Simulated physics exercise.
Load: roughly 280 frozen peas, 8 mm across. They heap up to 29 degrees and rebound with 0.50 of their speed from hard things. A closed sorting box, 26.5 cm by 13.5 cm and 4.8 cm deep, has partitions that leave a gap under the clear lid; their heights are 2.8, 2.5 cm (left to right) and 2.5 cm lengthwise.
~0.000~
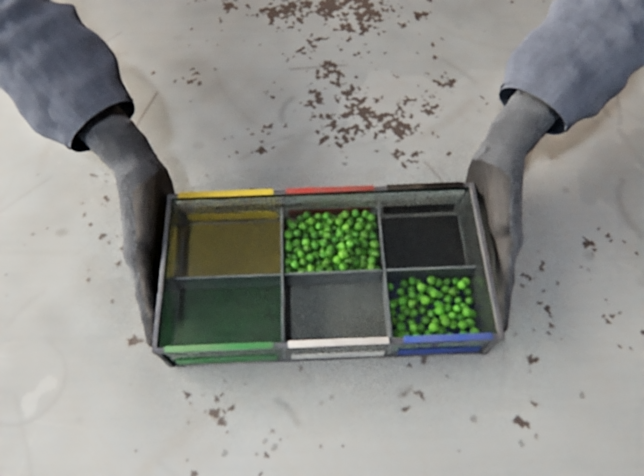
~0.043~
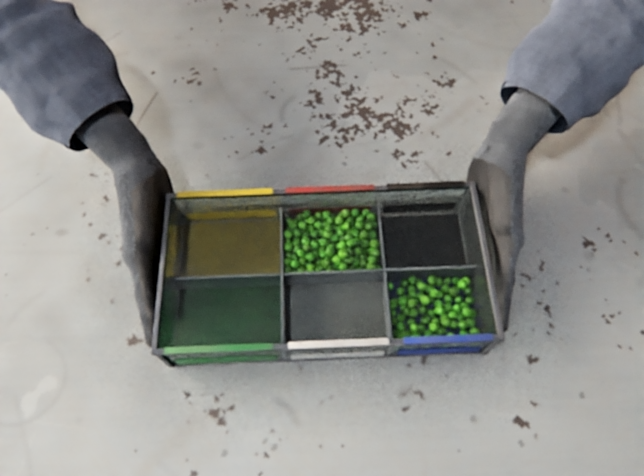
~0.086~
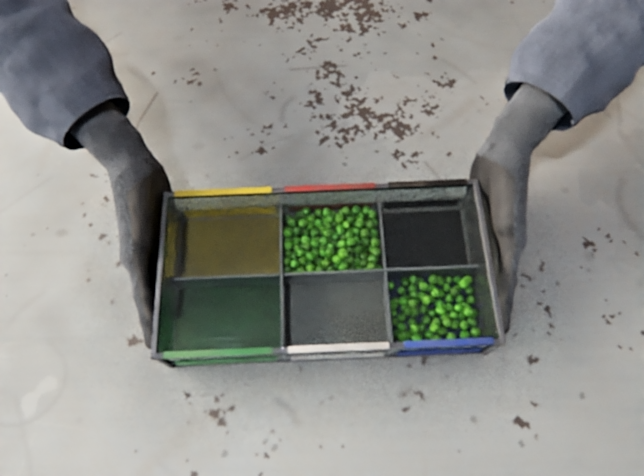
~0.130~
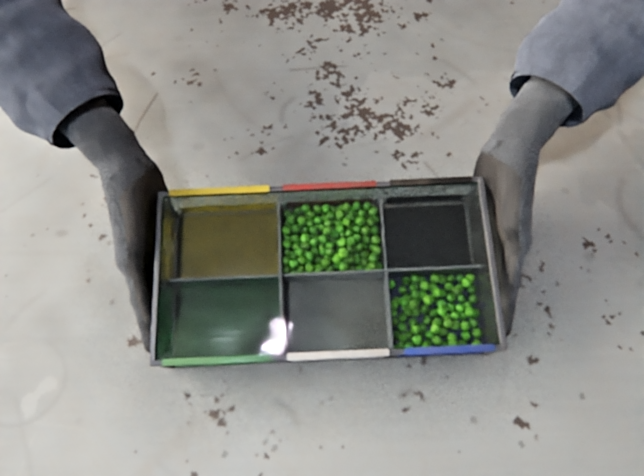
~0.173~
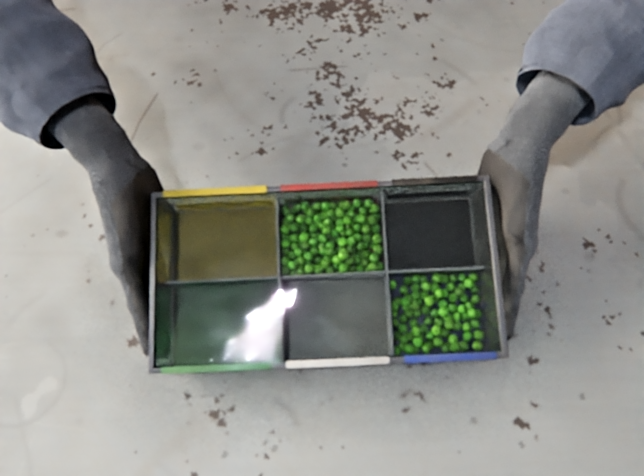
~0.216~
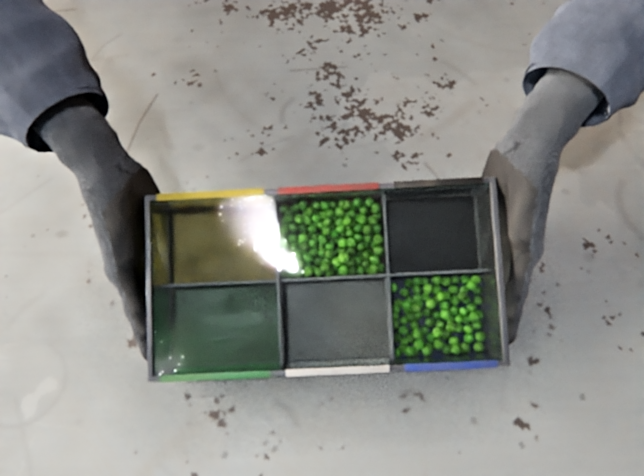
Two gloved hands gradually tilt a divided box while green peas stay in two compartments.
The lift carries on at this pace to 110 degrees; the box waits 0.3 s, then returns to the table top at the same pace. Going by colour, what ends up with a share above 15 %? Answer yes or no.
Red compartment: No; blue compartment: Yes; green compartment: Yes; yellow compartment: No; white compartment: Yes; black compartment: No.
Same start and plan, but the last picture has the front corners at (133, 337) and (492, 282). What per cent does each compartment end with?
Red 15, blue 0, green 10, yellow 75, white 0, black 0.
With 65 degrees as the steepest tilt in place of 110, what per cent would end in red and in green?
Then: Red 45, green 5.
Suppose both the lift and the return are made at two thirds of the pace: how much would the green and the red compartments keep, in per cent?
Then: Green 20; red 0.
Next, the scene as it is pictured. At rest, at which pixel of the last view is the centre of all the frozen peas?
At about (344, 335).
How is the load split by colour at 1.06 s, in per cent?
Red 5, blue 30, green 15, yellow 0, white 50, black 0.
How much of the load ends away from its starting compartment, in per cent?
Some 70 per cent.
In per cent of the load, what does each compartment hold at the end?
Red 0; blue 30; green 25; yellow 0; white 45; black 0.
After 1.06 s, tilt 110 degrees; red 5 %, blue 30 %, green 15 %, white 50 %.
After 1.63 s, tilt 57 degrees; blue 30 %, green 20 %, white 50 %.
Then, at 2.25 s, tilt 0 degrees; blue 30 %, green 25 %, white 45 %.
By 2.9 s all is still; red 0 %, blue 30 %, green 25 %, yellow 0 %, white 45 %, black 0 %.
